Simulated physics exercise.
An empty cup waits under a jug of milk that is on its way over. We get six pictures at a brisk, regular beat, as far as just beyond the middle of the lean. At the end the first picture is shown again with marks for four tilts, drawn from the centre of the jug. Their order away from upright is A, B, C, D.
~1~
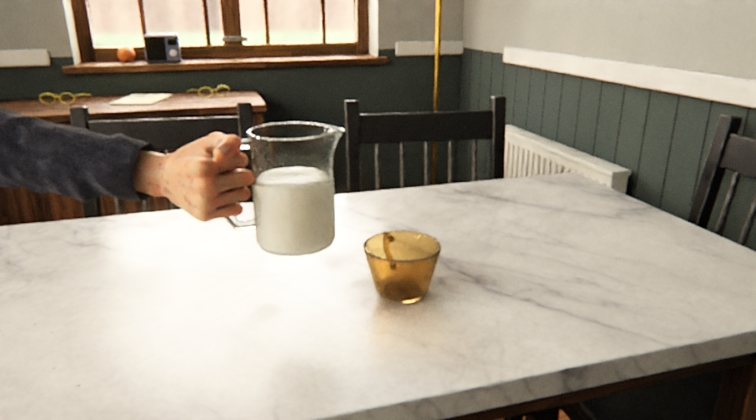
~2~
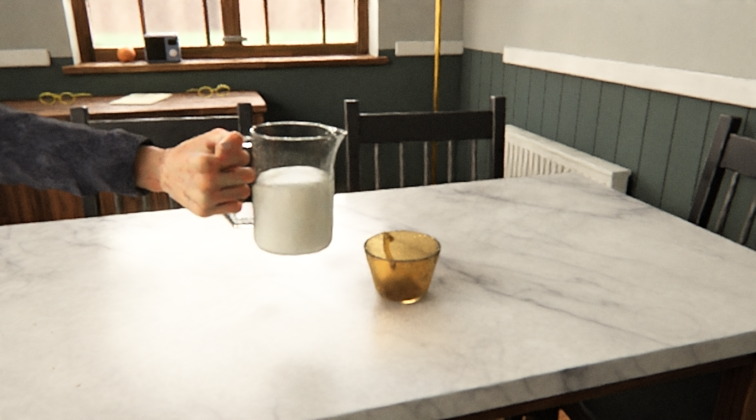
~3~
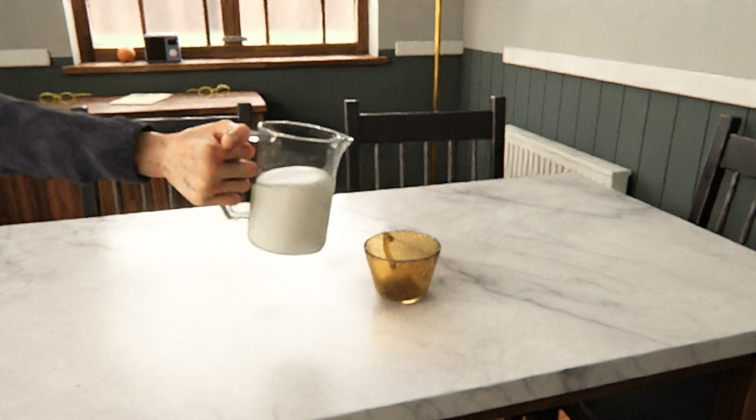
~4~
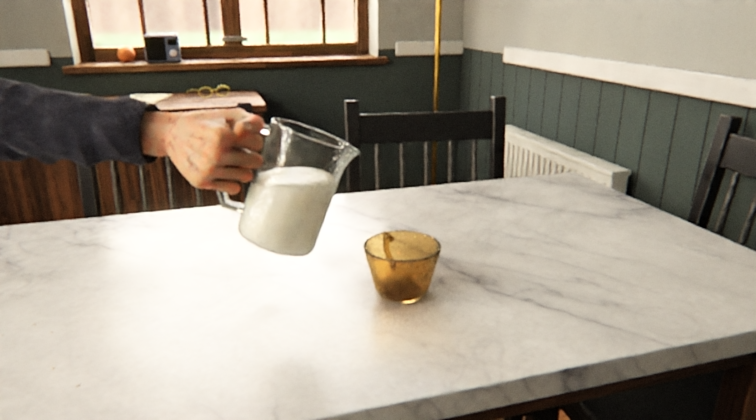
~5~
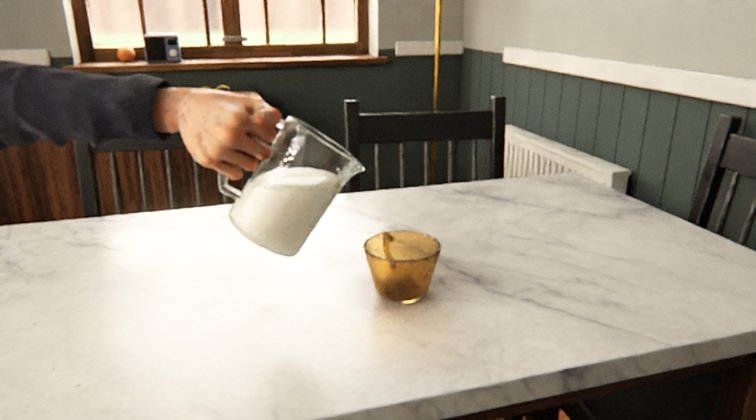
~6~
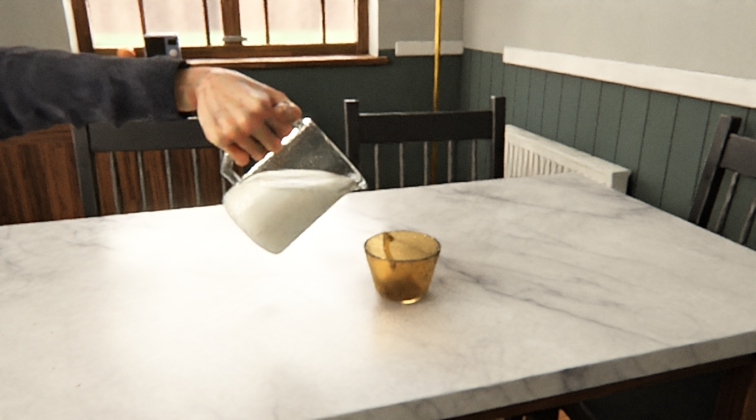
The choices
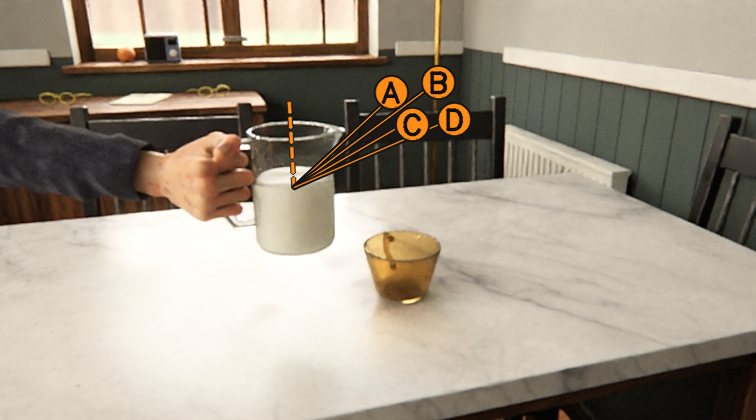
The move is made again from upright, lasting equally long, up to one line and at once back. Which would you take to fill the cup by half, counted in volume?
D.
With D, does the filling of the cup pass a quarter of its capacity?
Yes.
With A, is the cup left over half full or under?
Under half.
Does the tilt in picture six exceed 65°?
No.
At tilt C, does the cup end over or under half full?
Under half.
In orange, A at (380, 106); B at (423, 91); C at (395, 129); D at (438, 124).
If A is chosen, the cup ends with about 4 % of what it can hold.
If B is chosen, the cup ends with about 14 % of what it can hold.
If C is chosen, the cup ends with about 31 % of what it can hold.
If D is chosen, the cup ends with about 51 % of what it can hold; 3 % of the milk is spilt.
